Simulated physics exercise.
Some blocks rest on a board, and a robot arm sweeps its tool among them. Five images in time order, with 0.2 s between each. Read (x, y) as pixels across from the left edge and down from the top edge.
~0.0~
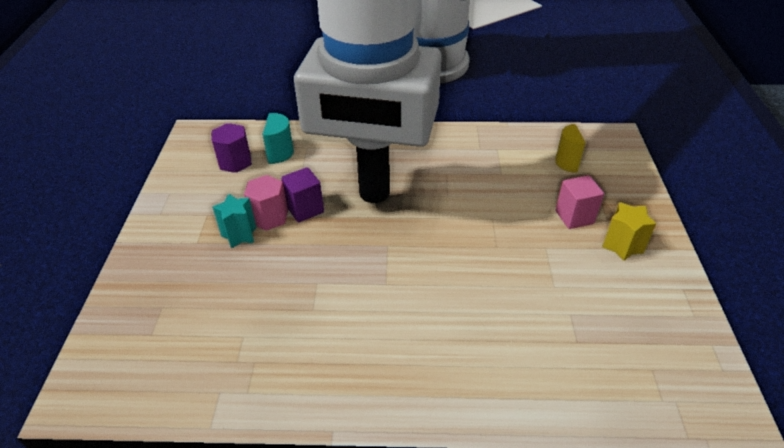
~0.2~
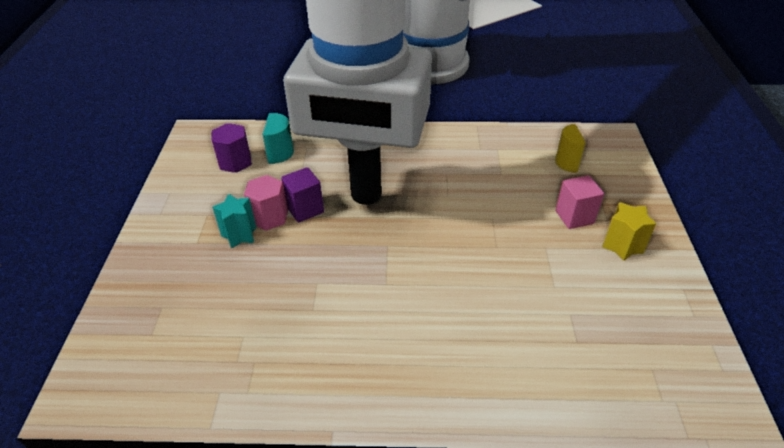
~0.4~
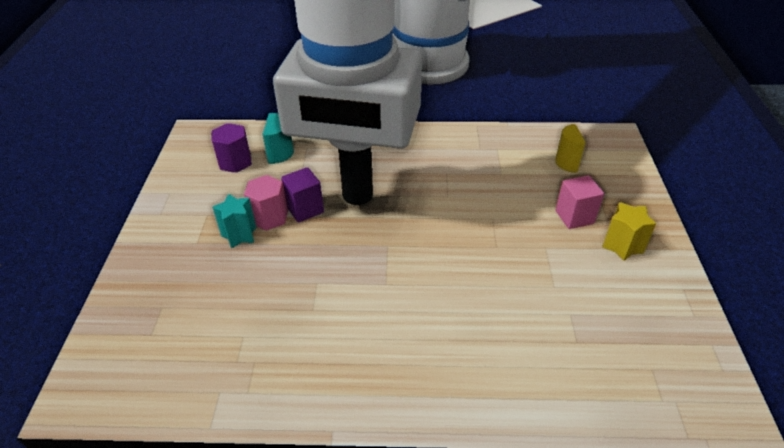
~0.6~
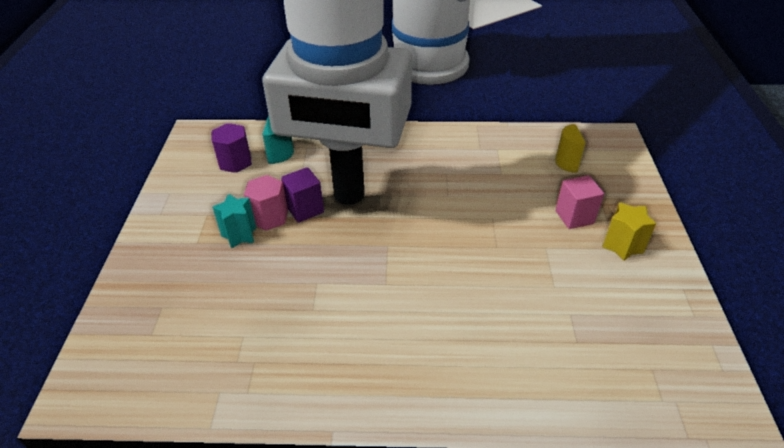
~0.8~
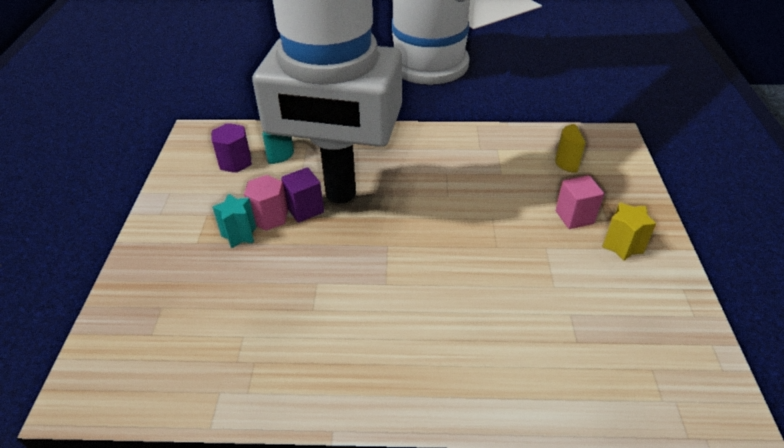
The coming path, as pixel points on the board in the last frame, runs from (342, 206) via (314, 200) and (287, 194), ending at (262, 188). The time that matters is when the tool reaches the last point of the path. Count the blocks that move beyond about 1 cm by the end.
My answer is three or more.
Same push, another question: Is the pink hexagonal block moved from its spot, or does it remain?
Here's my answer: The pink hexagonal block gets displaced.
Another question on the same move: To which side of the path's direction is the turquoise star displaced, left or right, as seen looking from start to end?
It moves over to the left.
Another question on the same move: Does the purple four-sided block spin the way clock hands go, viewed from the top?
That would be a no.
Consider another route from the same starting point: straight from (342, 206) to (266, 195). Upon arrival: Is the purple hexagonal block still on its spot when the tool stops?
Going by the path, yes.
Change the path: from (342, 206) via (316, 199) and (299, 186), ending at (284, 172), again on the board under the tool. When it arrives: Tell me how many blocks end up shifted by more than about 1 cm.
The answer will be two.
What follows on the original path. Halfway along, tool at (298, 186); turquoise star at (223, 210); pink hexagonal block at (234, 188), turned 35° anticlockwise; purple four-sided block at (263, 174).
At the end, tool at (259, 177); purple hexagonal block unmoved; turquoise star at (216, 213), turned 40° anticlockwise; pink hexagonal block at (207, 192), turned 70° anticlockwise; purple four-sided block at (224, 171), turned 35° anticlockwise.
